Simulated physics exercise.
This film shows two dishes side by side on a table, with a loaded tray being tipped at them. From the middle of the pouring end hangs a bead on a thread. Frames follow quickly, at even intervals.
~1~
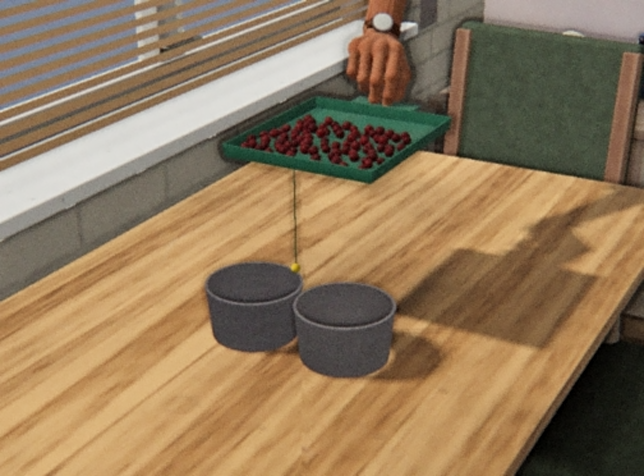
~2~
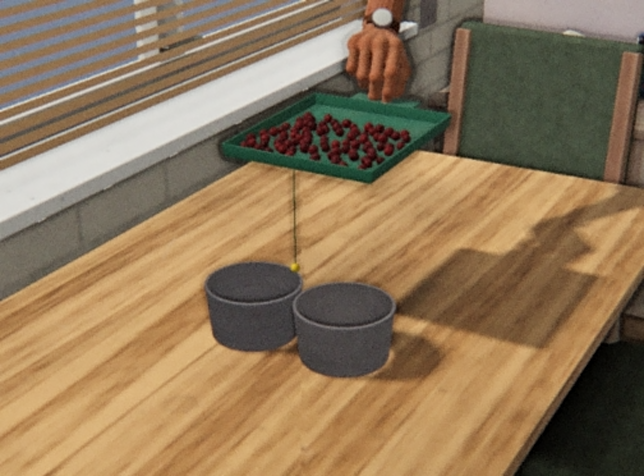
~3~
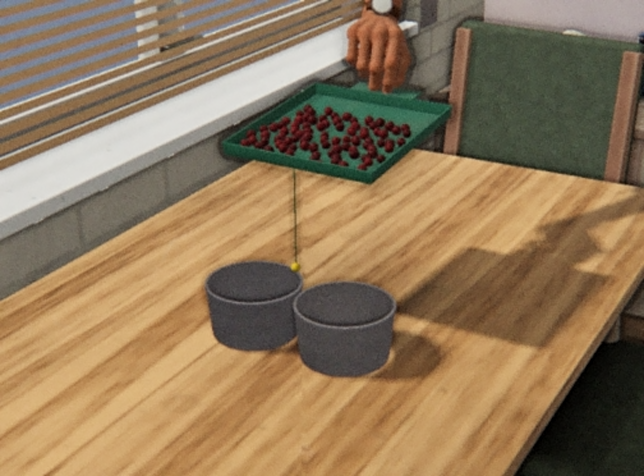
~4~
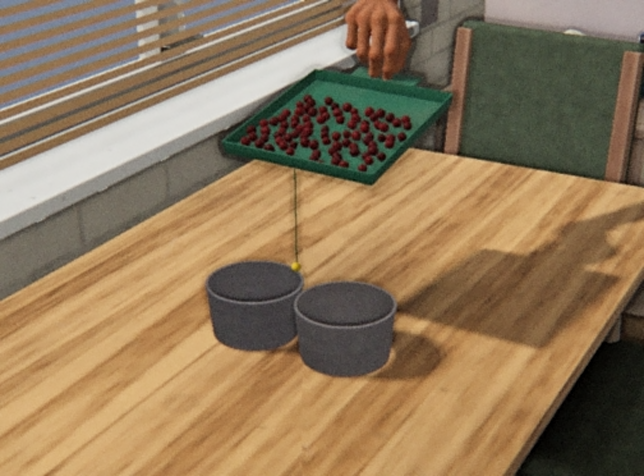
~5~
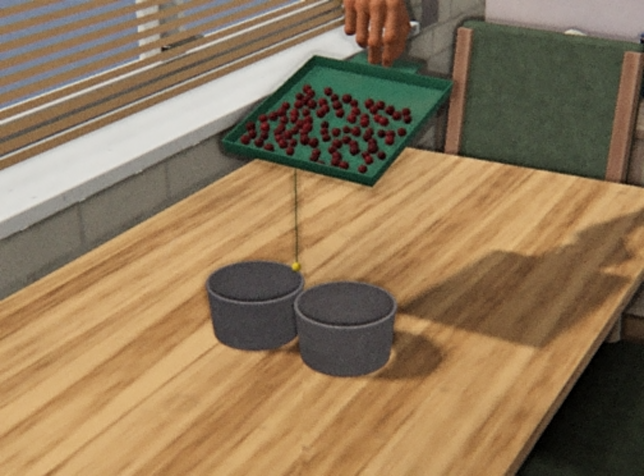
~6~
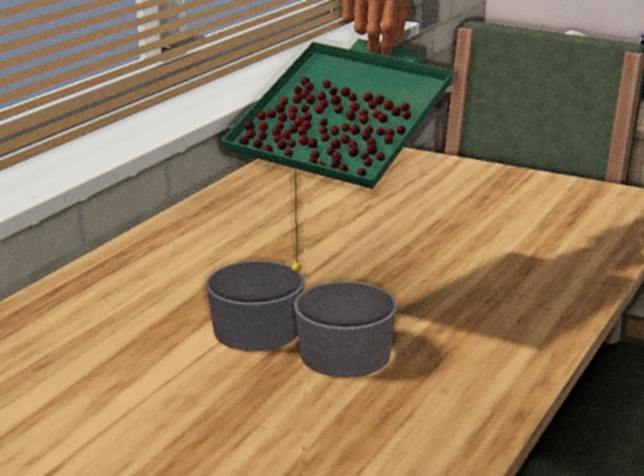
A hand wearing a wristwatch raises the far side of a green tray of small dark red fruit, tilting it gradually toward the viewer, its near right corner dipping slightly as some of the fruit shifts. Below, two dark grey dishes sit side by side on a light wooden table, with a yellow bead hanging on a thread. The fixed, raised view also shows blinds at left and a green chair behind.
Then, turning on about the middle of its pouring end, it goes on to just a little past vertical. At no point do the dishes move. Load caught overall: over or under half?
Over.
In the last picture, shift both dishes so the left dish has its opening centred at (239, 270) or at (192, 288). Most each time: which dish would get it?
In the first try it's the one on the right, and in the second it's the one on the right.
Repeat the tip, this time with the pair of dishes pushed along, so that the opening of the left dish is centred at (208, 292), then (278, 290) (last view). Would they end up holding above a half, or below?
Result, first place: Exceeding half; second place: Exceeding half.
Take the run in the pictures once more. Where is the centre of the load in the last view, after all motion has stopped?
Centre at rest: Close to (322, 348).
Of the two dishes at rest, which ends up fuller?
Result: More in the right side.
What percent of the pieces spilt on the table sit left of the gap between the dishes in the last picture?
About 90 per cent.
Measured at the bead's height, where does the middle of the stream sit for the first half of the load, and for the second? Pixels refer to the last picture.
The first part passes (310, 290); everything after passes (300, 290).
Soon, tray tipped steeply; all on the tray.
A while on, tray tipped right over; nearly all on the tray; a stray few in the right dish; a stray few outside both.
Towards the end, tray tipped past a quarter turn; about half in the right dish; about a quarter in the left dish; about a quarter outside both.
Finally, tray tipped past a quarter turn; about half in the right dish; about a quarter in the left dish; about a quarter outside both.
